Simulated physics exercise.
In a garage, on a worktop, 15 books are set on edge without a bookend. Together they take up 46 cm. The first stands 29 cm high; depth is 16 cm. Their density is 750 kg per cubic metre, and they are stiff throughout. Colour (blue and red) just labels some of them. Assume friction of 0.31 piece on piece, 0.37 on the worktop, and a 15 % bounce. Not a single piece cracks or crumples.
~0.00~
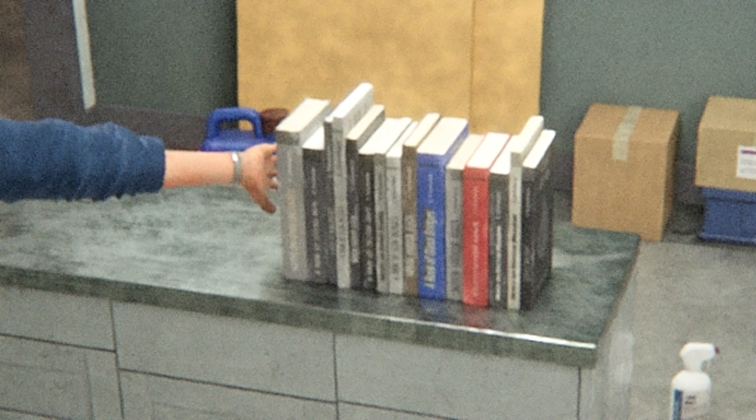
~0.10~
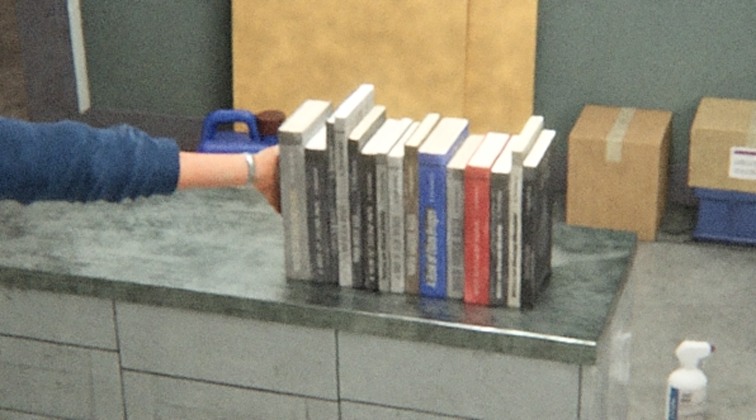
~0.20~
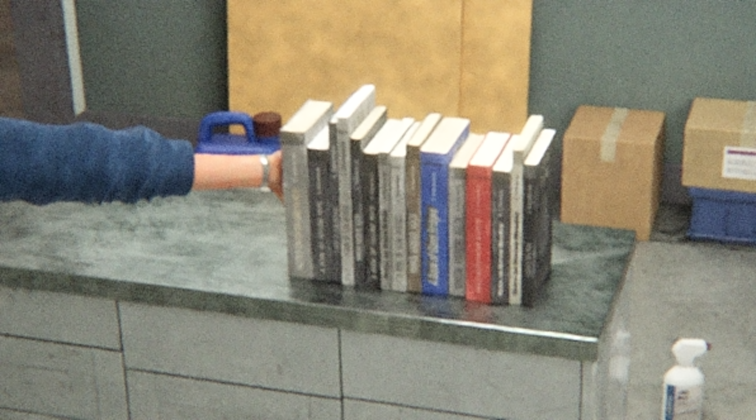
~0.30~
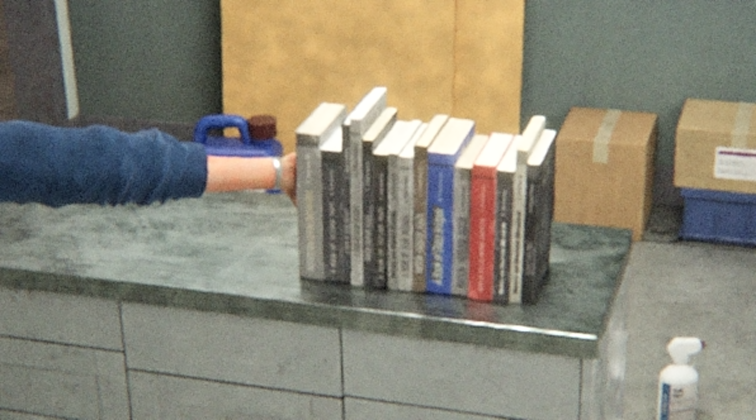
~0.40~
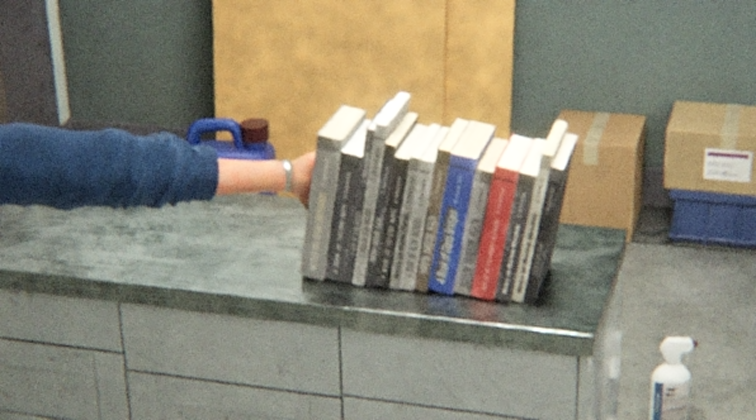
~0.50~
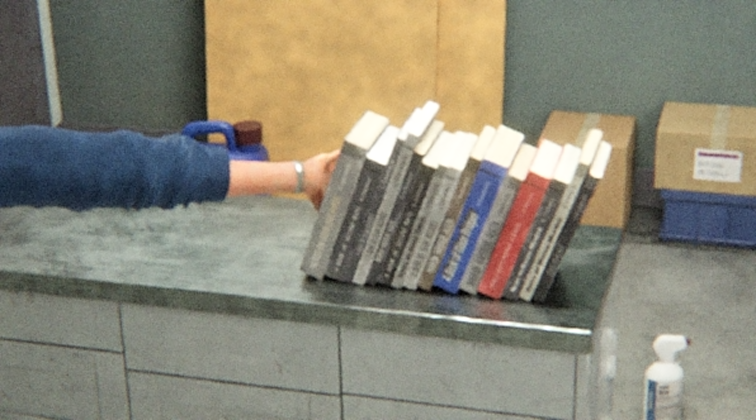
At the start, a hand reaches from the left toward a row of upright books, one blue and one red among them, on a dark countertop. The hand meets the leftmost book and pushes it slightly rightward, then the whole row tilts to the right, leaning clearly by the end.
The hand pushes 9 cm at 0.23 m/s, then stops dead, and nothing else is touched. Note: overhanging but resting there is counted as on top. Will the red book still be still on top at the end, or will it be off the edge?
The red book loses its position.
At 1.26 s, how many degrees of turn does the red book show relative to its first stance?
It's at some 170 degrees.
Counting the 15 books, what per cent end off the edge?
Roughly 25 percent.
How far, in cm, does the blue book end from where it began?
Blue - moved 20 cm.
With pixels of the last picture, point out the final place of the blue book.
In the final image its middle is around (541, 238).
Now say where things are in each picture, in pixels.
In the first picture (pixels give the middle of a visible side; the camera moves round a little), hand (255, 168) 46 mm from the first; red book (475, 237); blue book (431, 227); none has stirred.
Hand (269, 170) 23 mm from the first; red book (477, 236), in the second picture.
Hand (282, 171) 1 mm in; red book (478, 235), in the third picture.
Hand (295, 173) 23 mm in; red book (482, 234); movement in 3 of them, in the fourth picture.
Hand (305, 176) 46 mm in; red book (494, 235) 9° from how it stood; blue book (452, 225) 9° from how it stood; steepest lean 9°, the book at (369, 207); movement in 15 of them, in the fifth picture.
Hand (315, 177) 7 cm in; red book (514, 236) 20° from how it stood; blue book (469, 227) 20° from how it stood; steepest lean 21°, the book at (565, 240); movement in 15 of them, in the sixth picture.
After 0.62 s, none of the 15 books off the edge, 15 disturbed; red book 33° from how it stood; blue book 33° from how it stood.
After 0.92 s, 2 of the 15 books off the edge; red book on its side; blue book 45° from how it stood.
After 1.26 s, 4 of the 15 books off the edge; red book upside down; blue book 59° from how it stood.
In the end (1.5 s), 4 of the 15 books off the edge; red book upside down; blue book 60° from how it stood. From the last view, middles, blue book near (541, 238).
